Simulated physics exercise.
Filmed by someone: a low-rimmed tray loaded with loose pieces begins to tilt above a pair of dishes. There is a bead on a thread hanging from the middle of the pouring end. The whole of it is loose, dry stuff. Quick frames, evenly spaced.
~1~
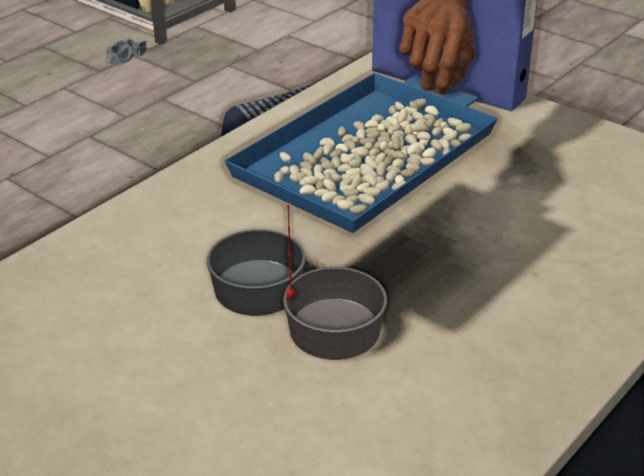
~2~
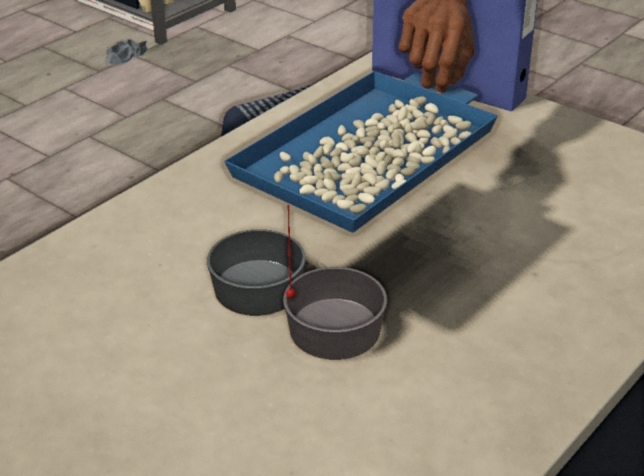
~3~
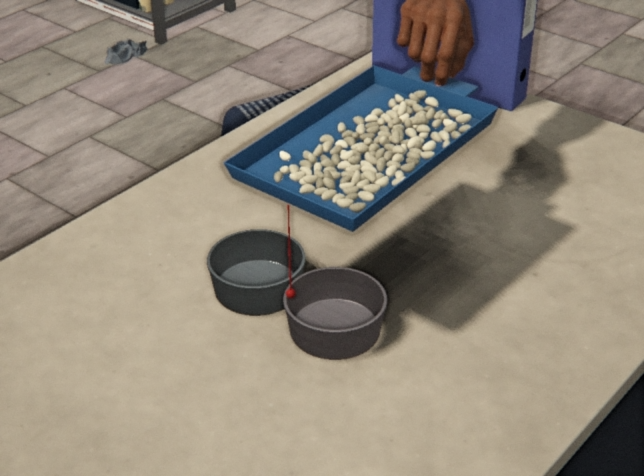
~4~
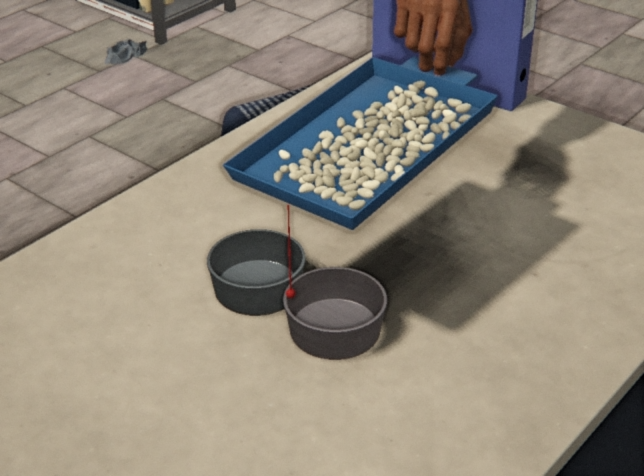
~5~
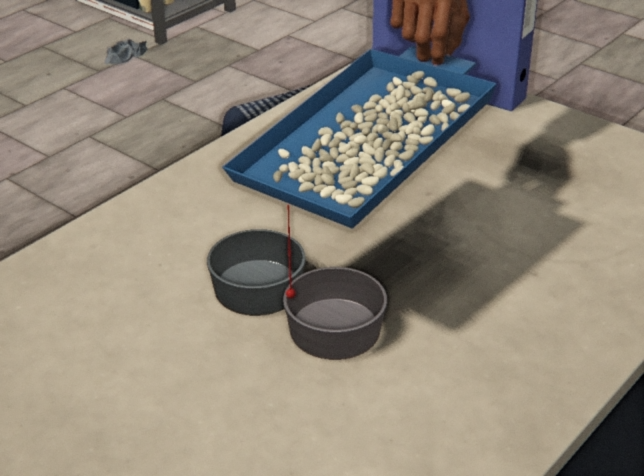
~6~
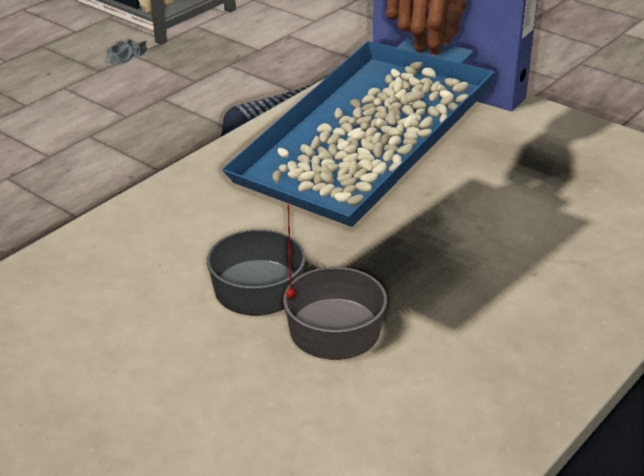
A hand slowly tilts a blue tray of white beans slightly above two dishes.
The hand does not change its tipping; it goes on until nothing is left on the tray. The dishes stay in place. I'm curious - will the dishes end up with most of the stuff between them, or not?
No, less than half of it.
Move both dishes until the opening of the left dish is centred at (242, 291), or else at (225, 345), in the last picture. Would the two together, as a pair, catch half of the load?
Well, in excess of half at the first spot and not up to half at the second.
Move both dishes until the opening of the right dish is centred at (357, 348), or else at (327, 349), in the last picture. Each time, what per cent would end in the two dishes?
Roughly 20 per cent, and 60 per cent.
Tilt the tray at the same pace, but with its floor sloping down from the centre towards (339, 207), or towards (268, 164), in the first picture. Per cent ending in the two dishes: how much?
Roughly 0 per cent, and 60 per cent.
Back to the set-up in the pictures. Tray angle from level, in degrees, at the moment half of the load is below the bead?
Near 100 degrees.
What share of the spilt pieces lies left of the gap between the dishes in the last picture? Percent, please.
100 per cent, about.
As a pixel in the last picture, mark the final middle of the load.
Resting centre, last frame: Roughly (192, 325).
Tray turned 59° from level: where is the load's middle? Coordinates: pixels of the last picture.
Look about (284, 142) in the last picture.
Just after the last frame, tray tipped steeply; almost all on the tray; just a few outside both; just a few in the air.
A moment on, tray tipped right over; roughly a third on the tray; about a tenth in the left dish; roughly a quarter outside both; roughly a third in the air.
Further on, tray tipped past a quarter turn; roughly a quarter in the left dish; the larger part outside both.
When it is over, tray tipped past a quarter turn; not one in the right dish; roughly a quarter in the left dish; the larger part outside both.
